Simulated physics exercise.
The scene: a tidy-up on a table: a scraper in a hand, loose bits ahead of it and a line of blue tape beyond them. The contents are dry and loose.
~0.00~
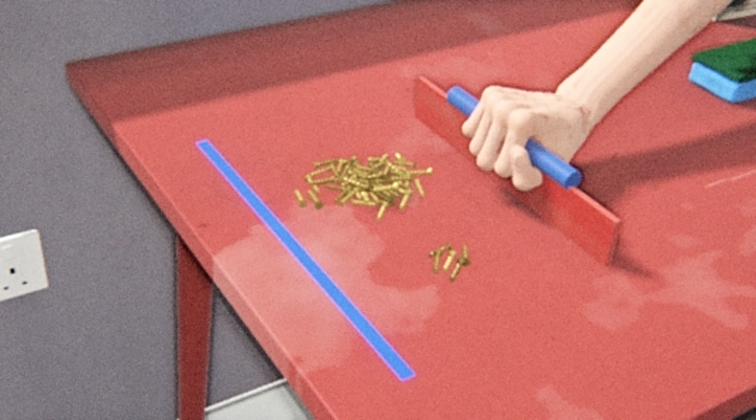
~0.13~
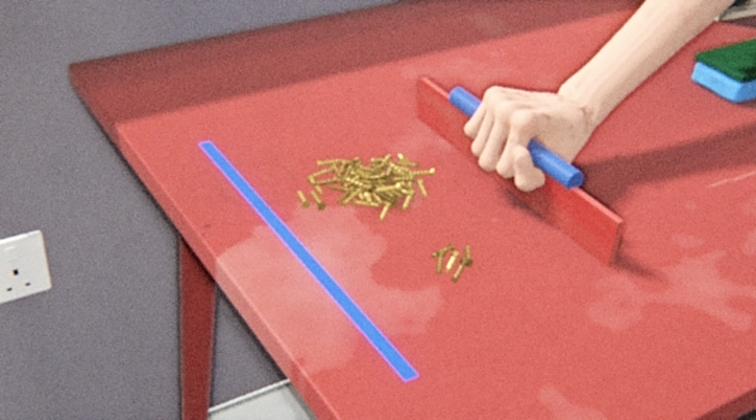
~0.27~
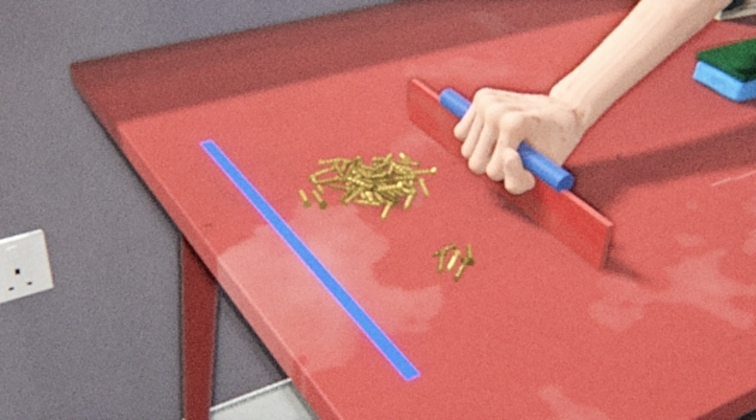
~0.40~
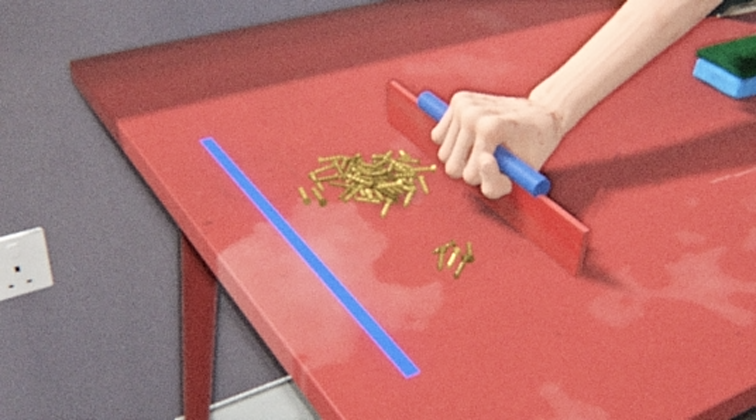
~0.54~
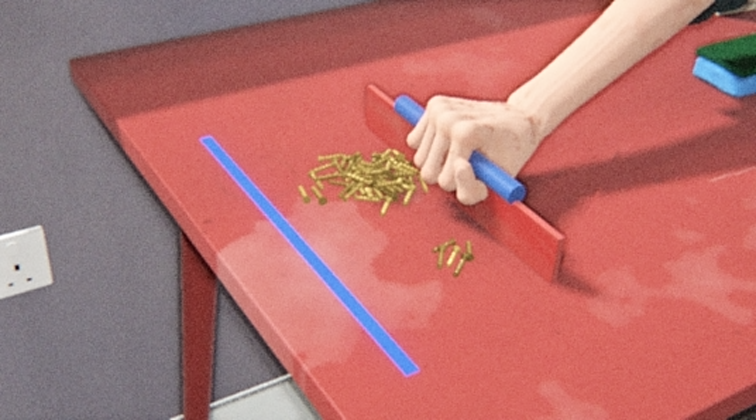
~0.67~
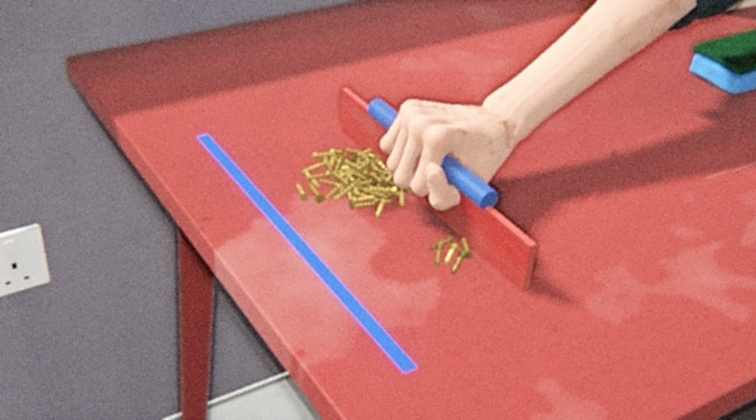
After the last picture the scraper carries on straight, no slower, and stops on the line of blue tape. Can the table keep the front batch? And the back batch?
Here the front batch all stops short of the edge, and the back batch tumbles over the end, in part at least.
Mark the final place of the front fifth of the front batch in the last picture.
Close to (314, 324).
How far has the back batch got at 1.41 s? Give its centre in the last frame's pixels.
Near (234, 214).
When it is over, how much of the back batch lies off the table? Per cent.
Near 10 %.
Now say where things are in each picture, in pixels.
Scraper (597, 230), at rest; blue tape (210, 151), about a palm's width from the edge; edge at (222, 270); front batch (448, 263), a few brass screws; back batch (372, 183), many brass screws, in the first frame.
Scraper (600, 231), at rest; back batch (375, 184), in the second frame.
Scraper (590, 234); front batch (452, 263), in the third frame.
Scraper (566, 240); back batch (376, 180), in the fourth frame.
Scraper (542, 247); front batch (452, 259), in the fifth frame.
Scraper (514, 253); blue tape (211, 145); edge at (224, 264); front batch (450, 256); back batch (353, 181), the larger part pushed along, in the sixth frame.
By 1.03 s, scraper still moving, near (357, 178); front batch all on the table, its front near (378, 261); back batch all on the table, its front near (254, 201).
By 1.41 s, scraper stopped at the blue tape; front batch all on the table, its front near (301, 302); back batch all on the table, its front near (207, 244).
By 1.69 s, scraper stopped at the blue tape; front batch all on the table, its front near (294, 329); back batch about a tenth over the edge.
When it is over (1.9 s), scraper stopped at the blue tape; front batch all on the table, its front near (295, 331); back batch about a tenth over the edge.
